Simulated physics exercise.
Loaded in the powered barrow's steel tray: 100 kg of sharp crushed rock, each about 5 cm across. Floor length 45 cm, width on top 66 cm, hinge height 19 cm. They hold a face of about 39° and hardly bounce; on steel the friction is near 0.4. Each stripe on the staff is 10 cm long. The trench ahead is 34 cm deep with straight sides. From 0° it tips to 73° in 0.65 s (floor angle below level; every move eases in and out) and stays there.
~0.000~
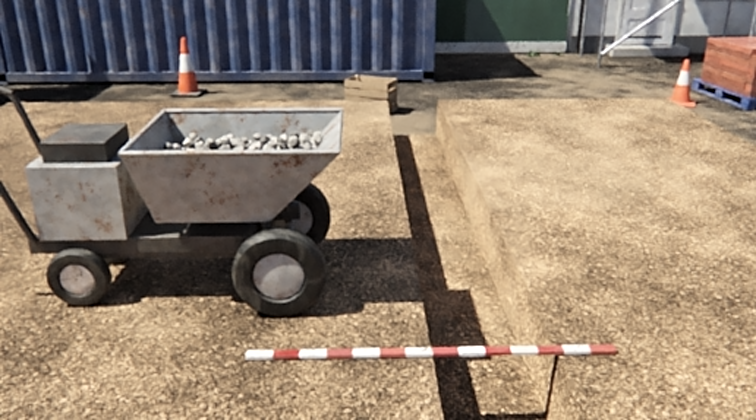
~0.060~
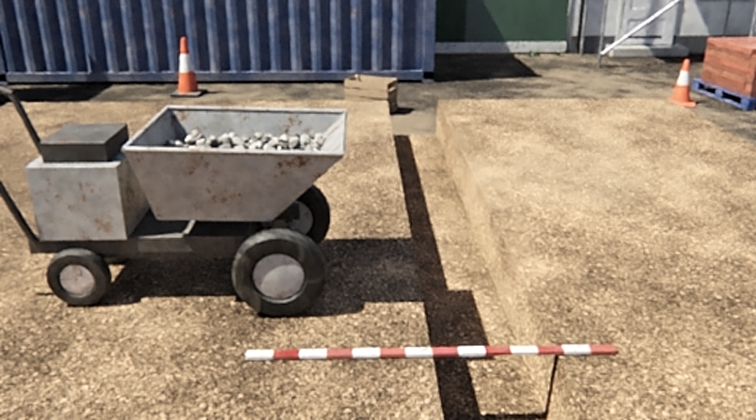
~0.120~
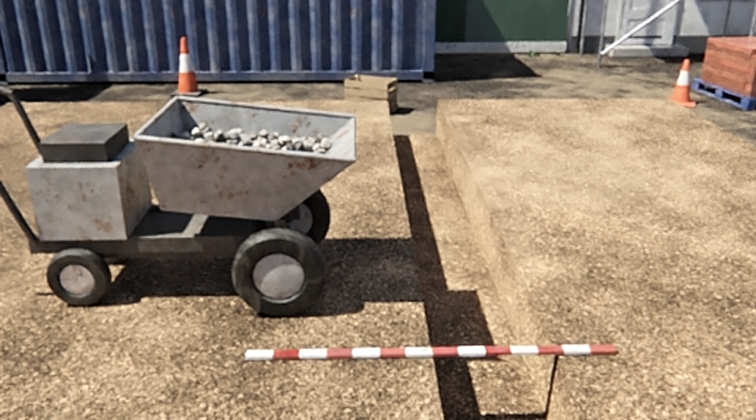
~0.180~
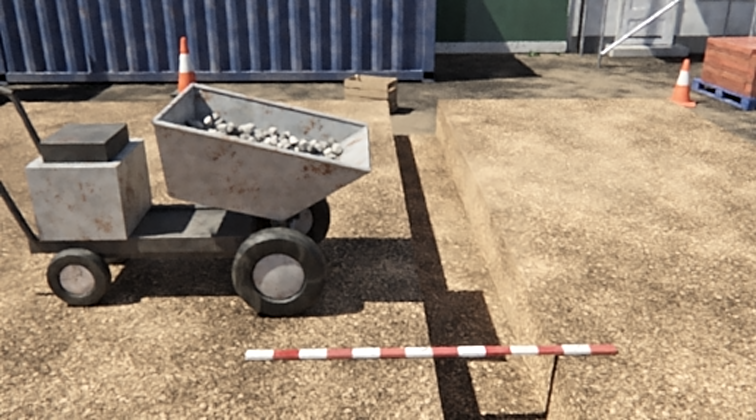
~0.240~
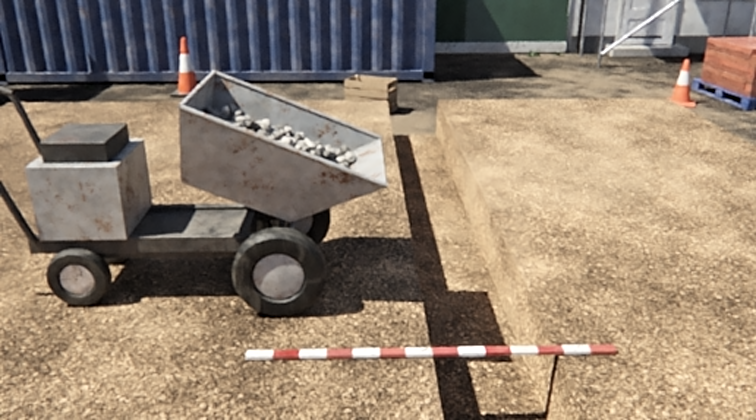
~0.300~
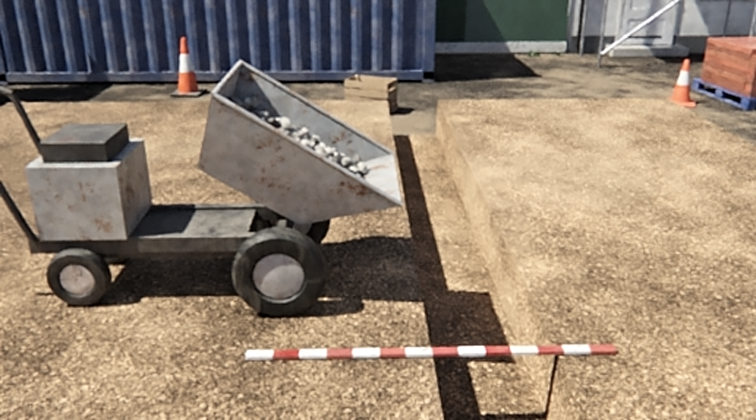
The gray metal tray on a small wheeled barrow, loaded with stones, tilted steadily forward to the right, its back end rising high as the stones shifted down toward the lip beside a trench.
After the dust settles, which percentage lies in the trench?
Some 100 per cent of it.
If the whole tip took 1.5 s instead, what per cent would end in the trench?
It would be near 100 per cent.
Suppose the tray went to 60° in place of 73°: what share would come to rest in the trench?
In that case some 60 per cent.
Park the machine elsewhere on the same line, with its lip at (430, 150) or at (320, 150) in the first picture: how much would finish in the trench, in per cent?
First some 55, then 85 per cent.
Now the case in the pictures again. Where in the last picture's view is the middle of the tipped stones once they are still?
Around (475, 328).
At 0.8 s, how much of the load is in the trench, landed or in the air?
Some 20 per cent.
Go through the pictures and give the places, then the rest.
Lip at (340, 152), floor tilted 0°, highest stones at (293, 139), in the first picture.
Lip at (344, 154), floor tilted 2°, highest stones at (264, 140); the stones move at 0.3 m/s on average, in the second picture.
The tray is at 7°, its lip at (355, 160); the top of the load is at (205, 136); the stones move at 0.7 m/s on average, in the third picture.
The tray is at 14°, its lip at (370, 171); the top of the load is at (207, 125); the stones move at 1.0 m/s on average, in the fourth picture.
Lip at (387, 186), floor tilted 23°, highest stones at (219, 113); the stones move at 1.2 m/s on average, in the fifth picture.
Lip at (402, 205), floor tilted 32°, highest stones at (238, 105); the stones move at 1.3 m/s on average, in the sixth picture.
After 0.5 s the floor is at 62°; 100 % in the tray; the foremost stones are at (399, 235).
After 0.8 s the floor is at 73°; 79 % in the tray, 21 % in the trench; the foremost stones are at (481, 324).
After 1.1 s the floor is at 73°; 16 % in the tray, 84 % in the trench; the foremost stones are at (511, 322).
After 3.0 s the floor is at 73°; 0 % in the tray, 100 % in the trench; the foremost stones are at (510, 320).
